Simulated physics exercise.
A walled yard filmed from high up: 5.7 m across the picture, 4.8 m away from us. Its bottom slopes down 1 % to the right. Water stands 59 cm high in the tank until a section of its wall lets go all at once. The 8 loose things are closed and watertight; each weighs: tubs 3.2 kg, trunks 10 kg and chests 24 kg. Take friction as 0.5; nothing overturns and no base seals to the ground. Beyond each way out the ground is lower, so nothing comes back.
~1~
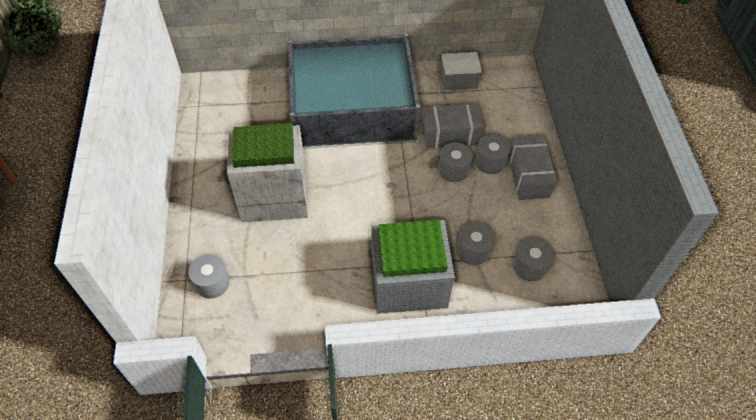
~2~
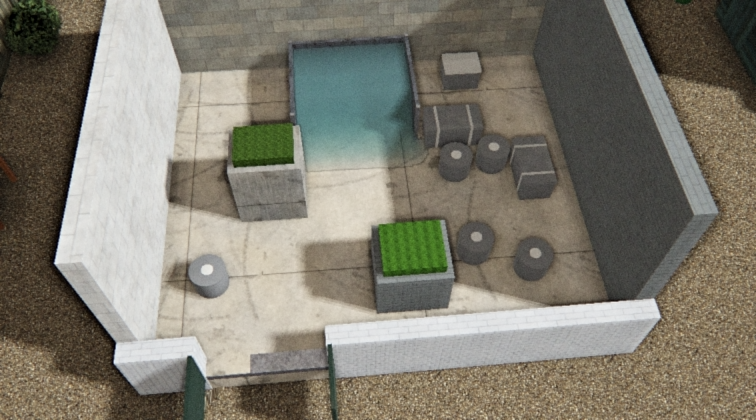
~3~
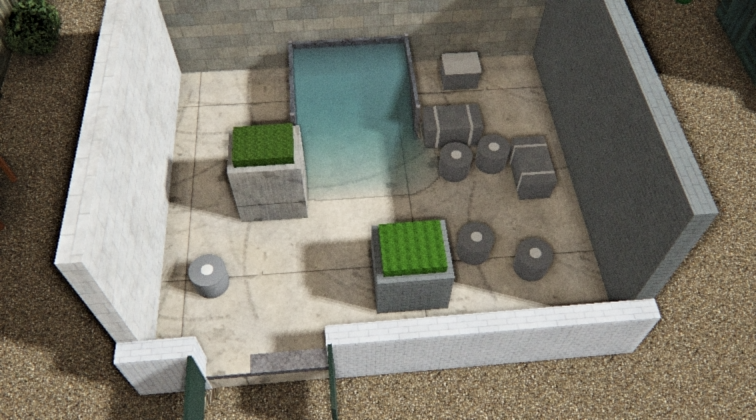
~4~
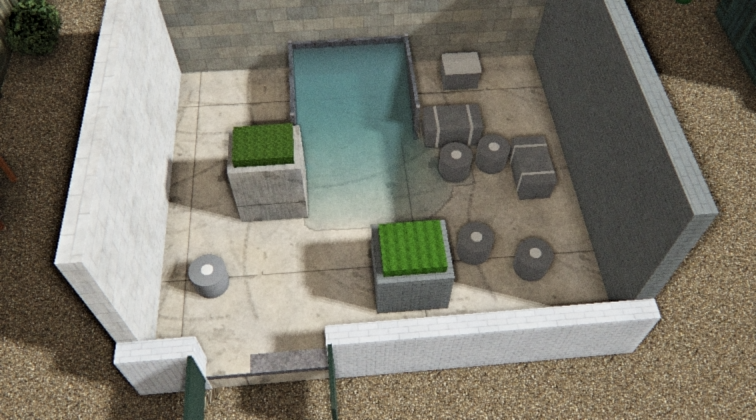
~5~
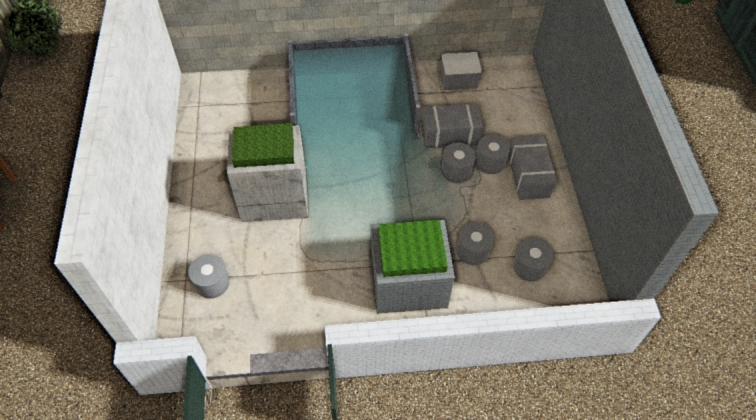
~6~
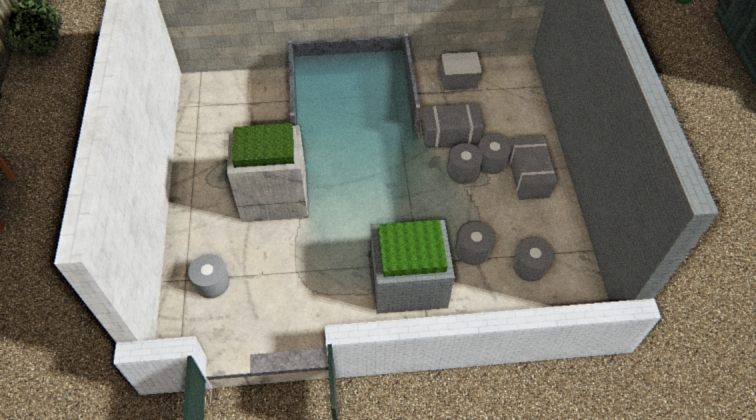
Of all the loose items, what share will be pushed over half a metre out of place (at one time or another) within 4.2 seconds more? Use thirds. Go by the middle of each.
It is one to two thirds.
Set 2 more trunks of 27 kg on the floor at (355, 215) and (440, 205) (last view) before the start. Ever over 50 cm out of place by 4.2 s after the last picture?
In that order: Past it, more.
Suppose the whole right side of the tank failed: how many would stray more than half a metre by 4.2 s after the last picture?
In that case 6 of them.
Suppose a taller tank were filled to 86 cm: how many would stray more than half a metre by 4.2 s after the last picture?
Then 5.
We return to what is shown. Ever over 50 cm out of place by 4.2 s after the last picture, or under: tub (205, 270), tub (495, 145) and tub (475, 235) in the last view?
In turn: Short of it, under, past it.
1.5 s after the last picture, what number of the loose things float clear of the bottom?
3 of them.
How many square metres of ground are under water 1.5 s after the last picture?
Some 17 m2.
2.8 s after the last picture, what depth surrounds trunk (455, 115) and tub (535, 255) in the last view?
Roughly 1 and 18 cm.
Then, 0.4 s after the last picture 0 of 8 are over 50 cm from their spots; 0 afloat.
Then, 1.5 s after the last picture 3 of 8 are over 50 cm from their spots; 3 afloat.
Then, 2.8 s after the last picture 3 of 8 are over 50 cm from their spots; 4 afloat.
Then, 4.2 s after the last picture 4 of 8 are over 50 cm from their spots, and 4 have been at some point; 6 afloat.
